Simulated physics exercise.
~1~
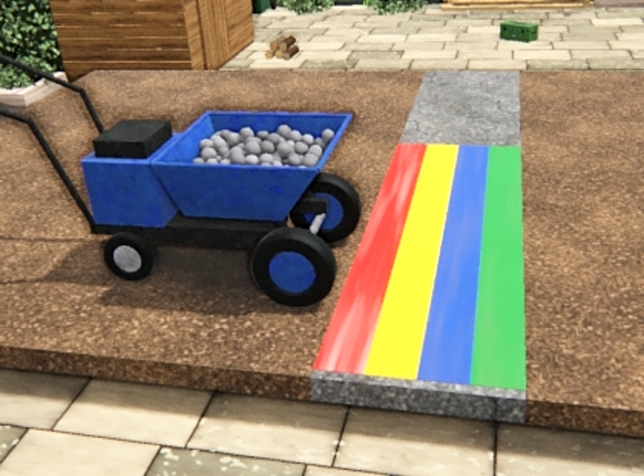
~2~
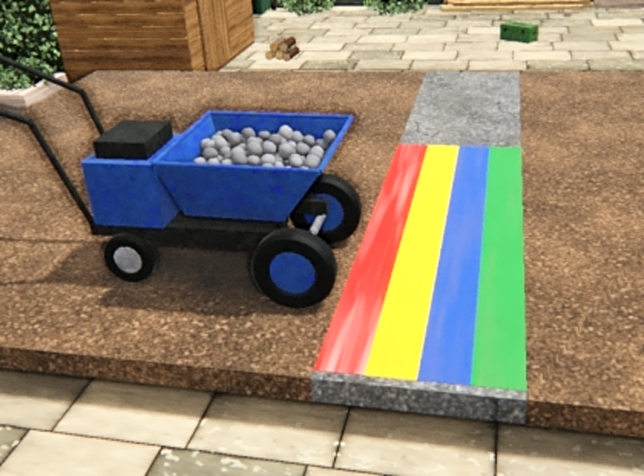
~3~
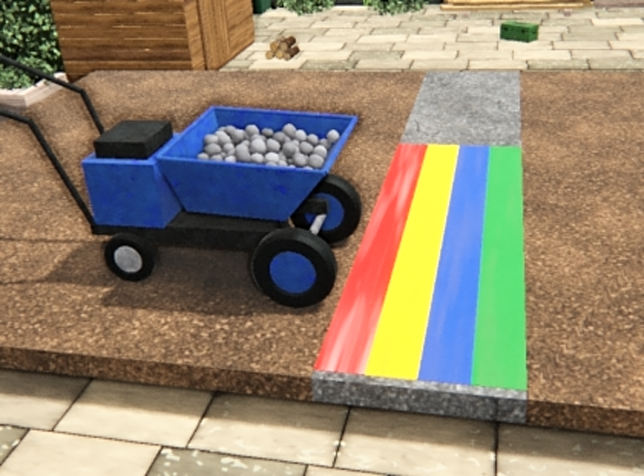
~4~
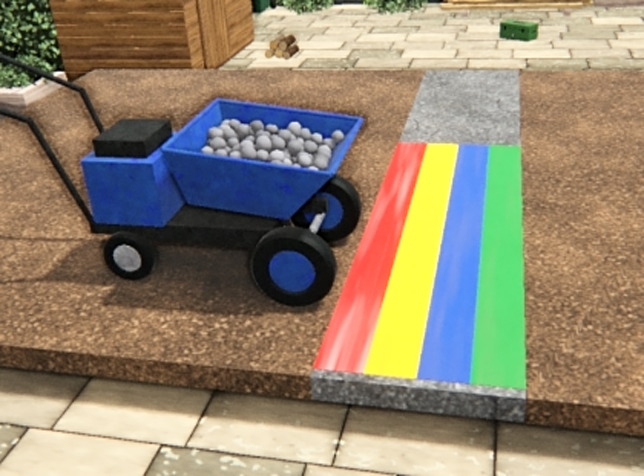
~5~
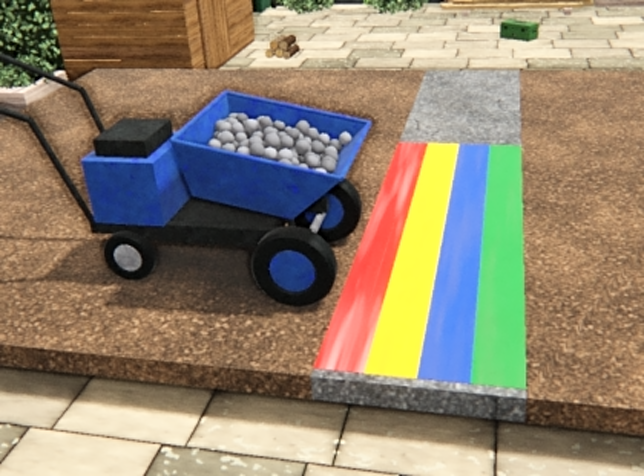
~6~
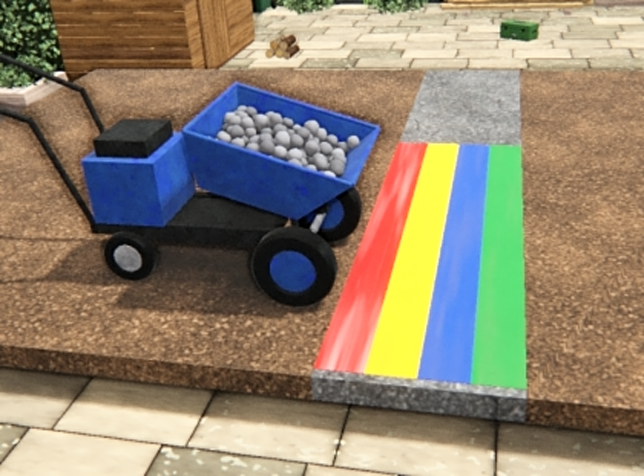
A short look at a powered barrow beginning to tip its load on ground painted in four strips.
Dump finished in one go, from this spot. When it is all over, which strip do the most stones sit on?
On the blue strip.
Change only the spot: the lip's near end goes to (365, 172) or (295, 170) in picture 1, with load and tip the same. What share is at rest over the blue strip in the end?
First spot: Roughly 20 percent; second spot: Roughly 30 percent.
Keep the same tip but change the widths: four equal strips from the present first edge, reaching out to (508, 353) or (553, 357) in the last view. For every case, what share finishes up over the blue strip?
The first case gives around 40 %, the second around 40 %.
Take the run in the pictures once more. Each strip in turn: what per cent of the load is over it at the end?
Red strip = 0 %; yellow strip = 25 %; blue strip = 40 %; green strip = 20 %.
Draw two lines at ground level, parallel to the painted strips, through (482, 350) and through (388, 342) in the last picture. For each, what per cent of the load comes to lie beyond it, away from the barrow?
Respectively 20 and 80 %.
Just after the last frame, skip tipped steeply; every one in the skip.
A moment on, skip tipped steeply; almost all in the skip; just a few over the yellow strip; about a tenth over the blue strip; just a few falling.
Further on, skip tipped right over; roughly a third in the skip; about a tenth over the yellow strip; roughly a third over the blue strip; roughly a quarter over the green strip; just a few off the paint.
When it is over, skip tipped right over; about a tenth in the skip; not one over the red strip; roughly a quarter over the yellow strip; roughly a third over the blue strip; roughly a quarter over the green strip; about a tenth off the paint.
